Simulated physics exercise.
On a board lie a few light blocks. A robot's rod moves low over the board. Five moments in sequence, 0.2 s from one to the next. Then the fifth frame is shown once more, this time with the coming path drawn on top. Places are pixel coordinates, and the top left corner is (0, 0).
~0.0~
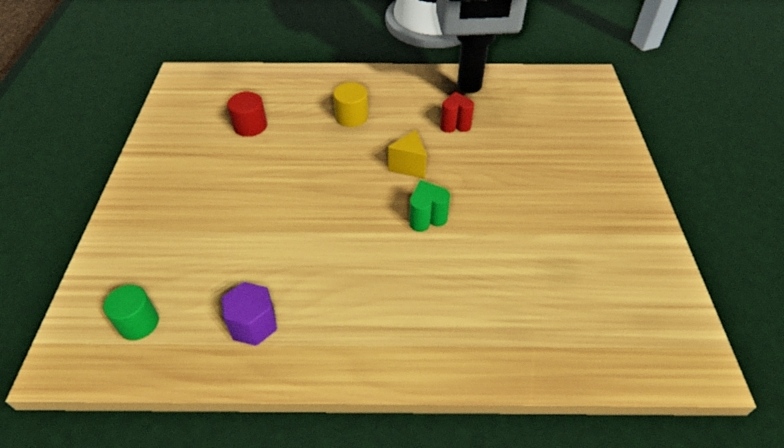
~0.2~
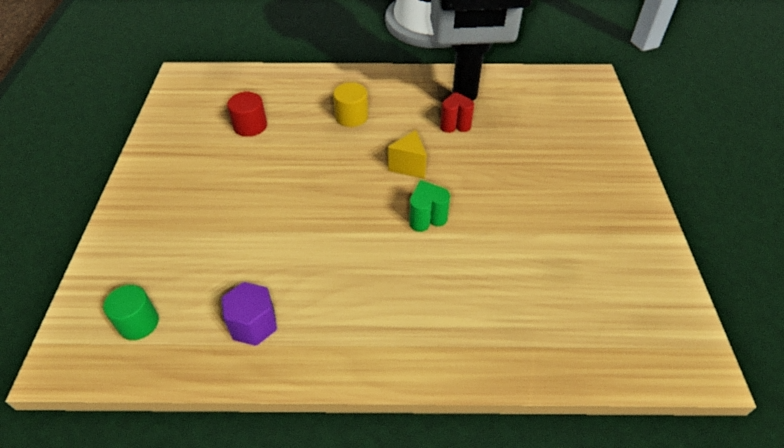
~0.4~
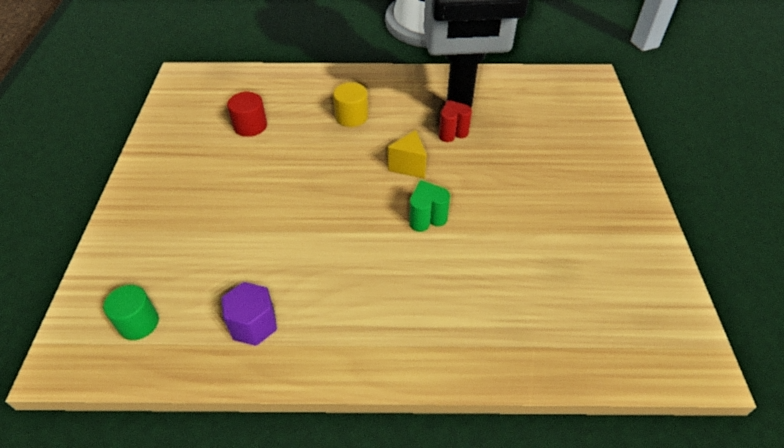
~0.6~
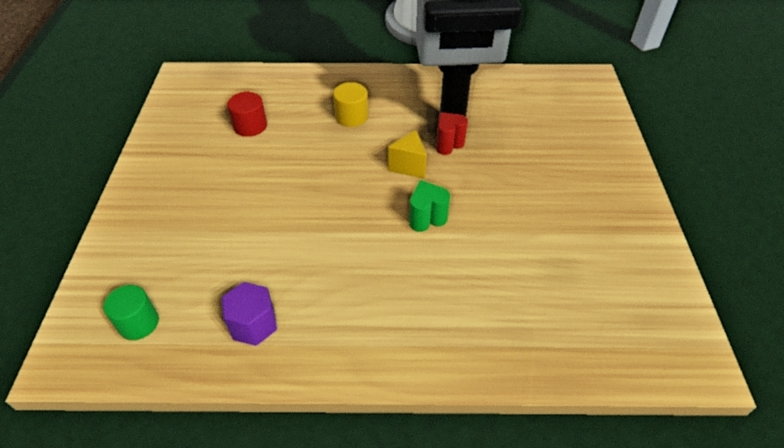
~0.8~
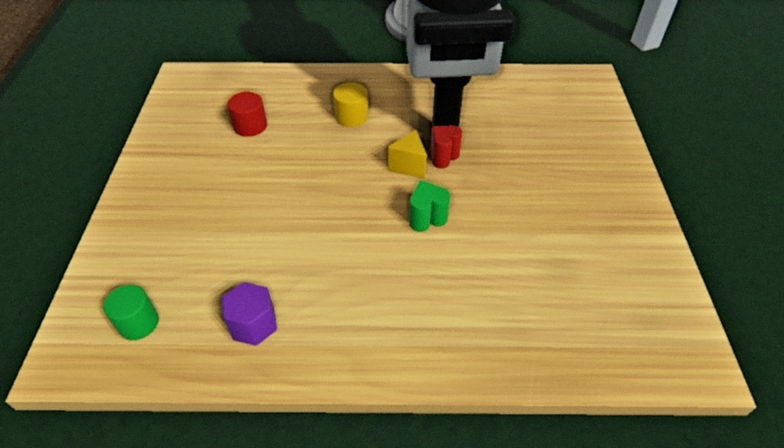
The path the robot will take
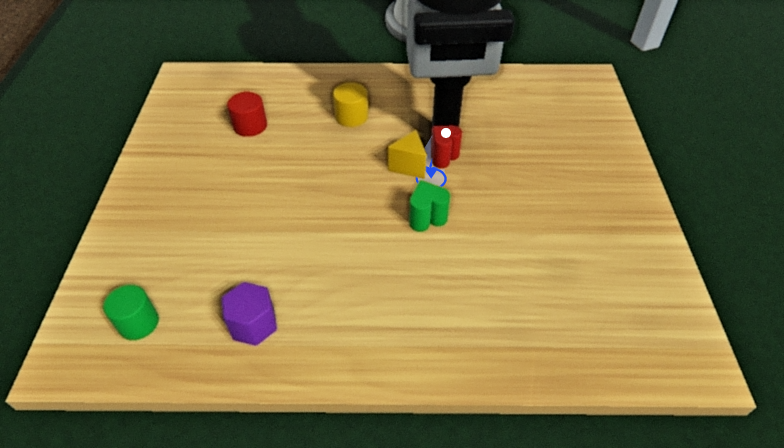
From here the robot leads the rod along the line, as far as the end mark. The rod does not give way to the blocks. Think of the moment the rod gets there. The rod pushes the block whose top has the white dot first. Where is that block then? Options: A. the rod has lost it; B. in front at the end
I choose B.
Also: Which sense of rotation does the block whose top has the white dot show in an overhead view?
Anticlockwise.
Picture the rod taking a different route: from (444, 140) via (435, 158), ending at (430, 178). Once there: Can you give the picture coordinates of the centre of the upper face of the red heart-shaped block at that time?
It is going to be at (440, 173).
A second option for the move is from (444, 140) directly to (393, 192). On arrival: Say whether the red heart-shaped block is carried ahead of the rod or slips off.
I believe the red heart-shaped block loses its place ahead of the rod and slips off.
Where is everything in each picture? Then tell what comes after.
Tip of the rod (469, 87), middles of tops, yellow three-sided block (410, 143), green heart-shaped block (429, 194), red heart-shaped block (458, 101), in the first picture.
Rod (465, 96), nothing pushed, in the second picture.
Rod (459, 106), red heart-shaped block (455, 109), in the third picture.
Rod (453, 117), red heart-shaped block (451, 120), in the fourth picture.
Rod (446, 133), yellow three-sided block (410, 143), green heart-shaped block (429, 194), red heart-shaped block (446, 133), in the fifth picture.
The line goes from (444, 140) via (434, 158), ending at (431, 178); the dot is on the red heart-shaped block.
What follows on the original path. Halfway along, rod (434, 147); red heart-shaped block (439, 153).
At the end, rod (432, 166); yellow three-sided block (405, 147), turned 15° clockwise; green heart-shaped block unmoved; red heart-shaped block (442, 173), turned 20° anticlockwise.
